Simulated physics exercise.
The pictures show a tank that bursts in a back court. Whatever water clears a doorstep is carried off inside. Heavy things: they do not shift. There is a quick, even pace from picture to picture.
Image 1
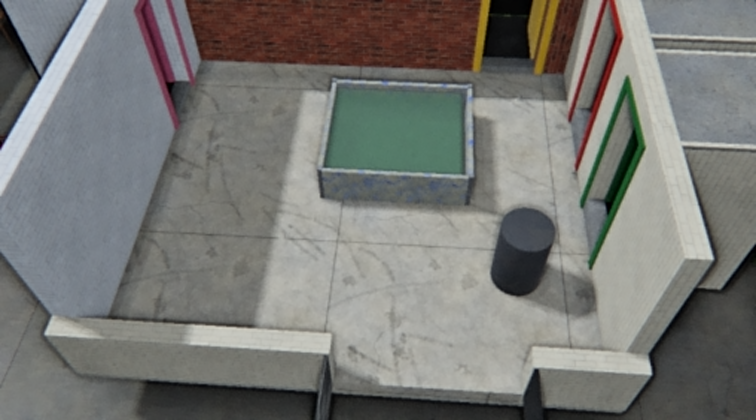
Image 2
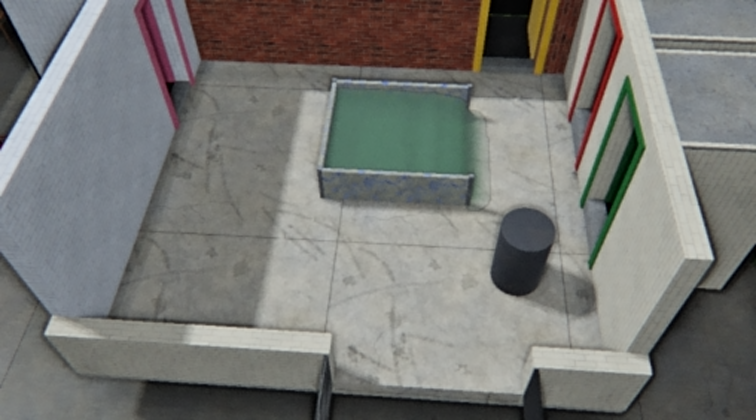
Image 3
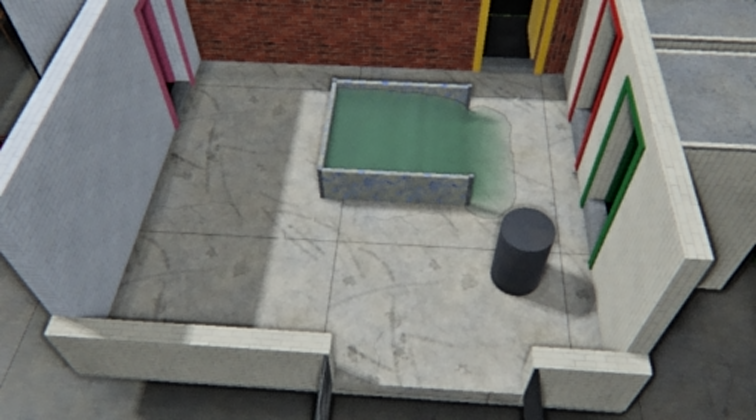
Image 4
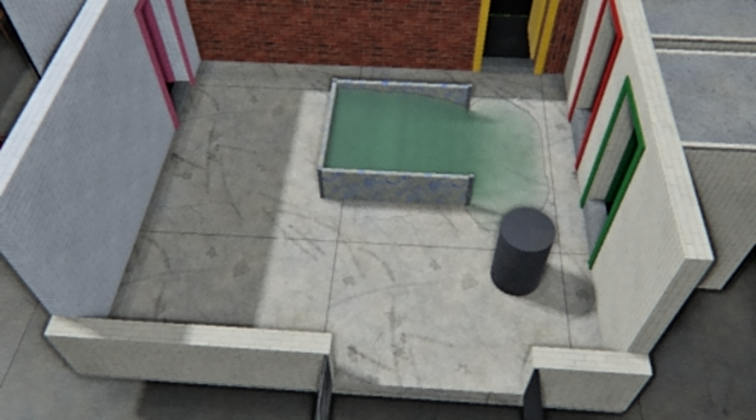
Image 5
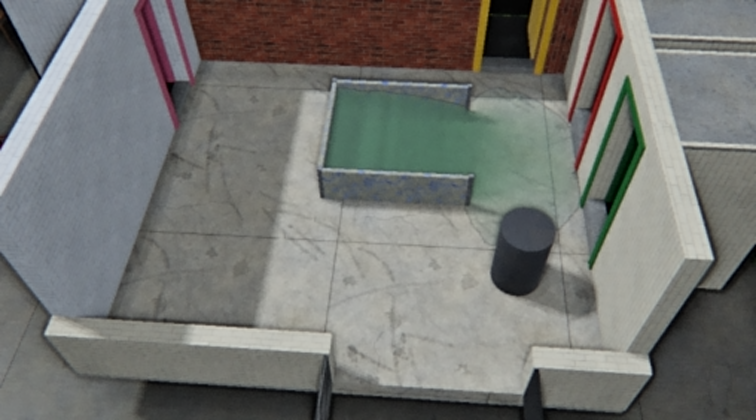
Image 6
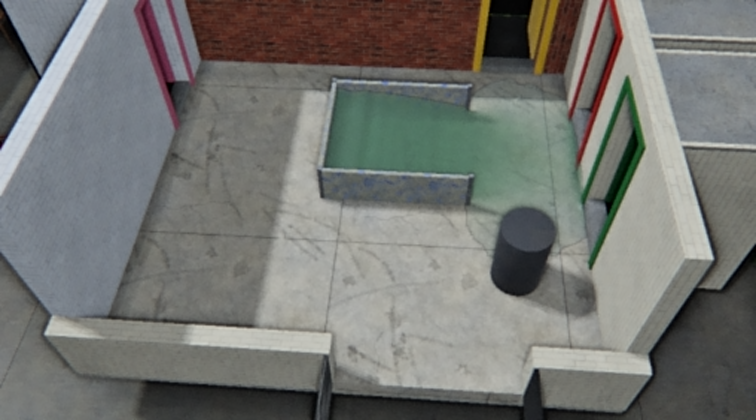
The footage shows an open tank of green water in a walled back court, whole and still at first; then water pours out of its right side and spreads across the pale floor toward the red and green doorframes.
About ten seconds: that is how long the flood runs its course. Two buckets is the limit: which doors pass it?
One by one: The yellow door swallows too much water, the pink door swallows an okay amount of water, the red door swallows an okay amount of water, the green door swallows an okay amount of water.
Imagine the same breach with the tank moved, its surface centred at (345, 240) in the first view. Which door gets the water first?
The green-painted one is first.
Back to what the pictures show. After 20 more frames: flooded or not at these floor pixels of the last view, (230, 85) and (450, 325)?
First spot spared, second spot soaked.
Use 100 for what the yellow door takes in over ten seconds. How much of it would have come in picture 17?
Around 5 in a hundred.
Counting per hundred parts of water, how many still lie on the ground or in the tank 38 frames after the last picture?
I'd estimate close to 90 per cent.
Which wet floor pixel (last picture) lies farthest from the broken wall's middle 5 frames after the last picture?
Point: (596, 312) in the last picture's pixels.
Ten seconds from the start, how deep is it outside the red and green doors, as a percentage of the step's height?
Around 10 in a hundred for the first and 20 in a hundred for the second.
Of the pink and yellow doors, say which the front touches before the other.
Looks like the door marked yellow gets there first.
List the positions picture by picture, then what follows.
The open tank at (399, 130) is whole and still, in the first picture.
Water pours out at (466, 150) and has run to (479, 205), in the second picture.
Water pours out at (465, 151) and has run to (492, 212), in the third picture.
Water pours out at (465, 151) and has run to a hidden place, in the fourth picture.
Water pours out at (465, 151) and has run to (569, 209), in the fifth picture.
The front is at (585, 231), out from the gap at (465, 151), in the sixth picture.
A moment on, water covers 20 % of the floor; the yellow door wet at the sill, nothing in, the pink door not reached, the red door wet at the sill, nothing in, the green door wet at the sill, nothing in.
Next, water covers 25 % of the floor; the yellow door under two buckets in, the pink door not reached, the red door wet at the sill, nothing in, the green door wet at the sill, nothing in.
Then, water covers 45 % of the floor; the yellow door over two buckets in, the pink door not reached, the red door wet at the sill, nothing in, the green door wet at the sill, nothing in.
Later, water covers 85 % of the floor; the yellow door over two buckets in, the pink door wet at the sill, nothing in, the red door wet at the sill, nothing in, the green door wet at the sill, nothing in.
In the end, water covers 95 % of the floor; the yellow door over two buckets in, the pink door wet at the sill, nothing in, the red door wet at the sill, nothing in, the green door wet at the sill, nothing in.
